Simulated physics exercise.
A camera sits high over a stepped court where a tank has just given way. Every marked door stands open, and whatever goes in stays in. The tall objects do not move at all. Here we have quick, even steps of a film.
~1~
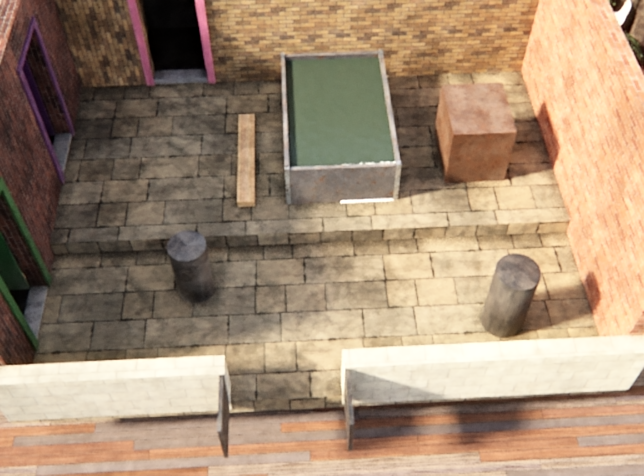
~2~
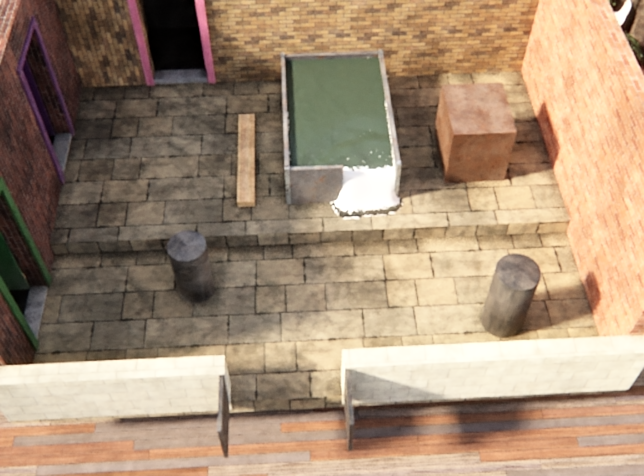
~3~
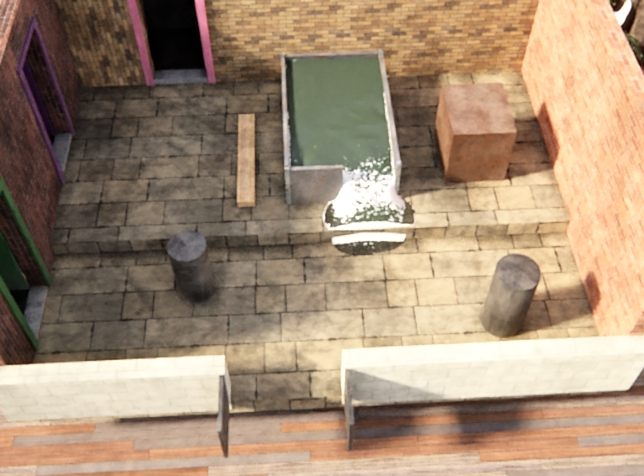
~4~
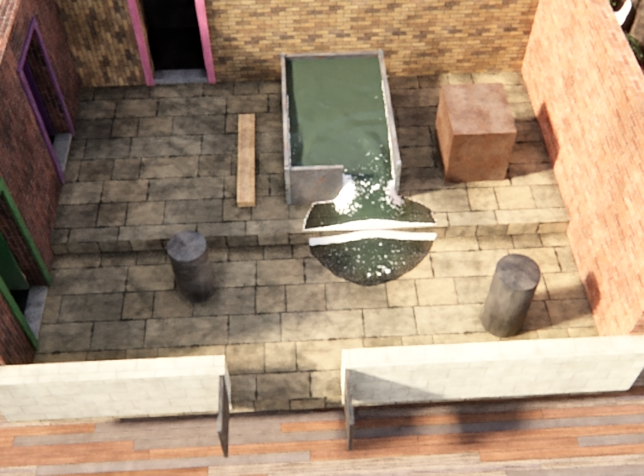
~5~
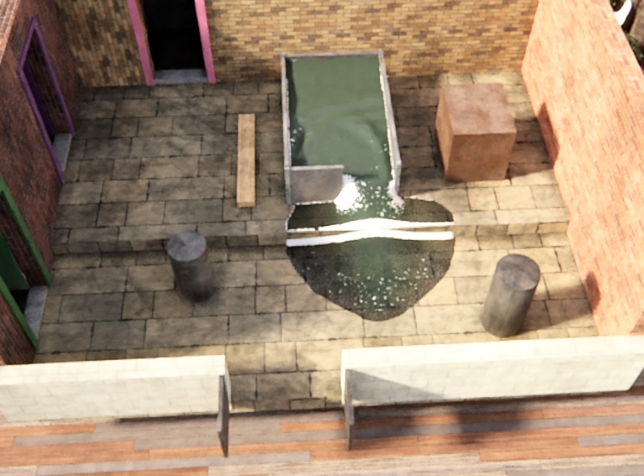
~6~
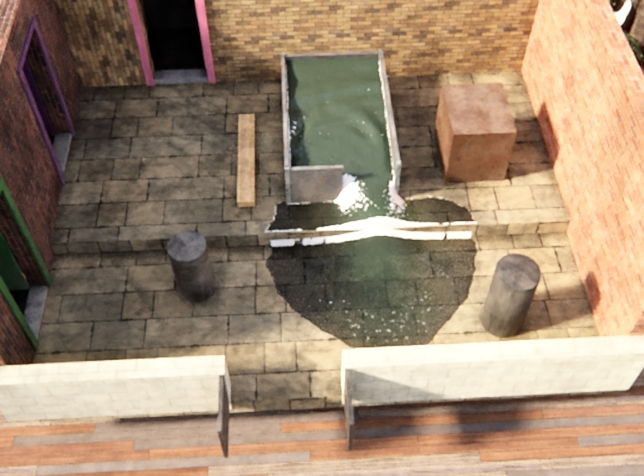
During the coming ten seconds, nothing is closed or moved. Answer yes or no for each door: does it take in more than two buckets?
Pink door: No; purple door: No; green door: Yes.
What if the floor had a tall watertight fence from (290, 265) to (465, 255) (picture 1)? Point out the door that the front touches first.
It would be the green door.
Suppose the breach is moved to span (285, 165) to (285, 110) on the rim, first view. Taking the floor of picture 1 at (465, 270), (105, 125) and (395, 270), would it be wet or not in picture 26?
In turn: Untouched, swamped, untouched.
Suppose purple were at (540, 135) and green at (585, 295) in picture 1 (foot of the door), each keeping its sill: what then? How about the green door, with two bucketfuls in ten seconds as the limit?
Result for green: It breaks the limit.
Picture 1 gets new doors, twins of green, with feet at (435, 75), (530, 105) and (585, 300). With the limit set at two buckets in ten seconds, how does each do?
Taken in sequence, they go: Not exceeded, not exceeded, exceeded.
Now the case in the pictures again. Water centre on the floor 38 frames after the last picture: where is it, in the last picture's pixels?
My guess is about (377, 246).
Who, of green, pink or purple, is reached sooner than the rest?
Answer: The green-painted one.
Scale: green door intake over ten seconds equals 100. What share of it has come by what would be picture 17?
My figure is 0 in a hundred.
A moment on, water covers 25 % of the floor; the pink door not reached, the purple door not reached, the green door not reached.
Next, water covers 30 % of the floor; the pink door not reached, the purple door not reached, the green door not reached.
Then, water covers 30 % of the floor; the pink door not reached, the purple door not reached, the green door not reached.
Later, water covers 40 % of the floor; the pink door not reached, the purple door not reached, the green door under two buckets in.
In the end, water covers 50 % of the floor; the pink door not reached, the purple door not reached, the green door over two buckets in.
